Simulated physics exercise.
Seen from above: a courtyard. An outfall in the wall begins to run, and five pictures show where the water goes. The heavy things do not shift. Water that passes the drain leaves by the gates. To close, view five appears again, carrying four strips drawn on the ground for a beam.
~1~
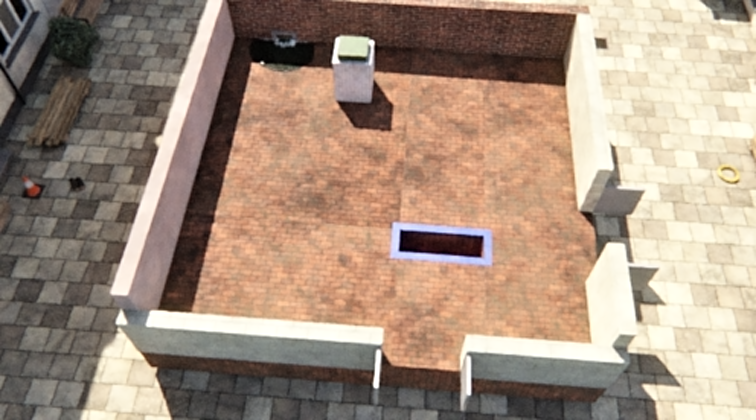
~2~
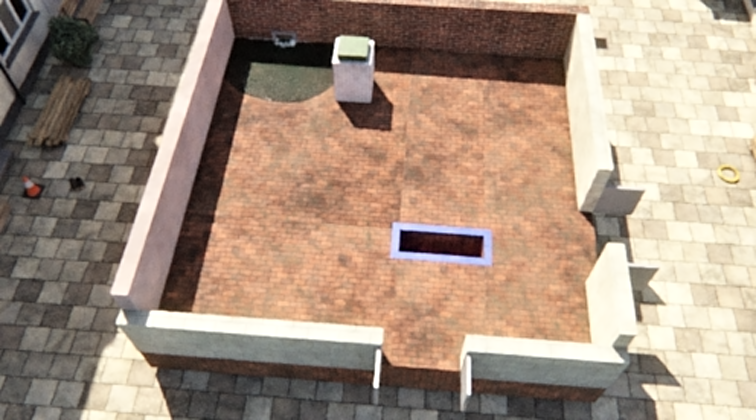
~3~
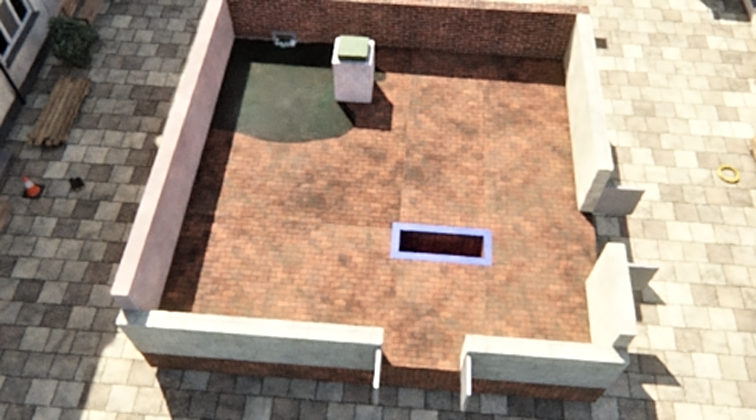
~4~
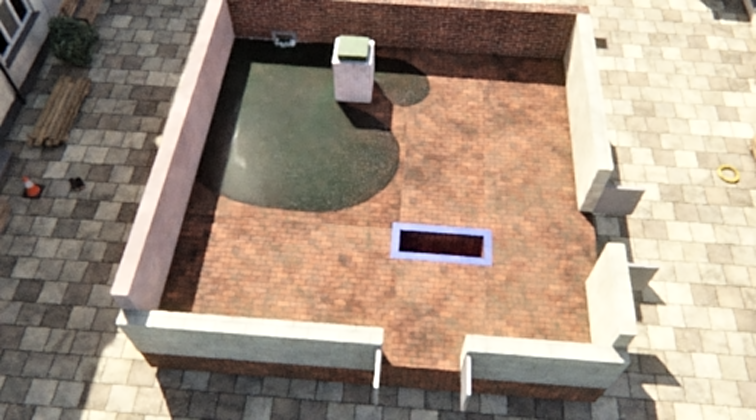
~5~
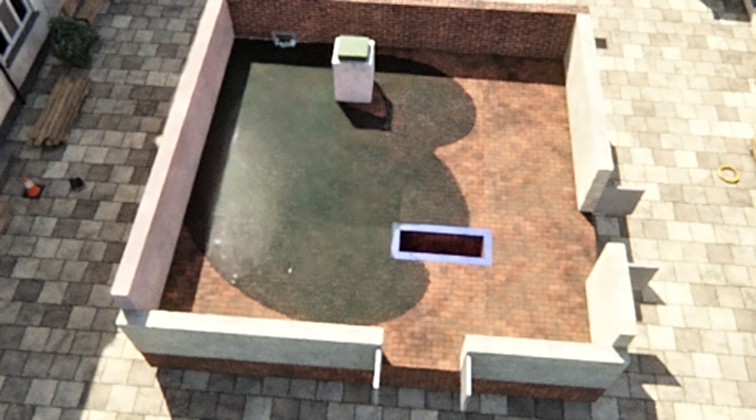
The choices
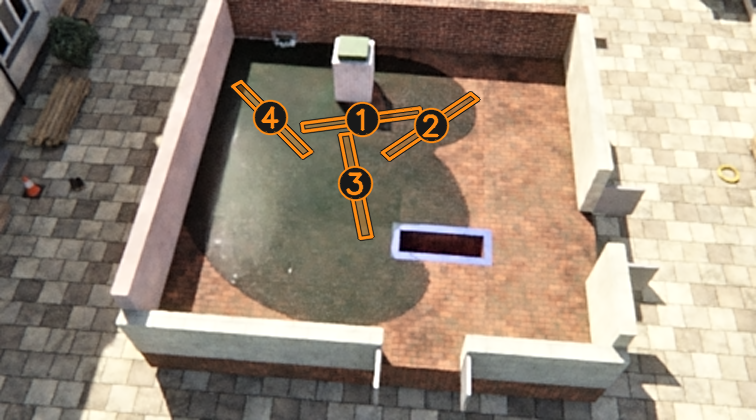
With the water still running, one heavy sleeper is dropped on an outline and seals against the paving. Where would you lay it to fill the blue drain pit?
The answer is spot 4.
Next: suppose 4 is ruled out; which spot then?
That is spot 2.
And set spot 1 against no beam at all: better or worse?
It is worse.
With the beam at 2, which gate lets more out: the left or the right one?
The left gate.
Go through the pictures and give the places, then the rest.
Outfall at (285, 36); blue drain pit at (441, 244); open gate at (422, 353); open gate at (582, 245); water covers 2 % of the ground and shows as far out as (290, 67); blue drain pit still dry.
Water covers 8 % of the ground and shows as far out as (321, 91); blue drain pit still dry.
Water covers 15 % of the ground and shows as far out as (300, 140); blue drain pit still dry.
Water covers 28 % of the ground and shows as far out as (336, 205); blue drain pit still dry.
Water covers 48 % of the ground and shows as far out as (405, 308); blue drain pit taking water.
On the marked copy, 1 from (302, 127) to (420, 111); 2 from (386, 155) to (474, 96); 3 from (345, 134) to (366, 237); 4 from (236, 83) to (307, 154).
If 1 is chosen, about 16 % of the stream runs into the blue drain pit, about 81 % out by the gates.
If 2 is chosen, about 28 % of the stream runs into the blue drain pit, about 65 % out by the gates.
If 3 is chosen, about 14 % of the stream runs into the blue drain pit, about 82 % out by the gates.
If 4 is chosen, about 41 % of the stream runs into the blue drain pit, about 54 % out by the gates.
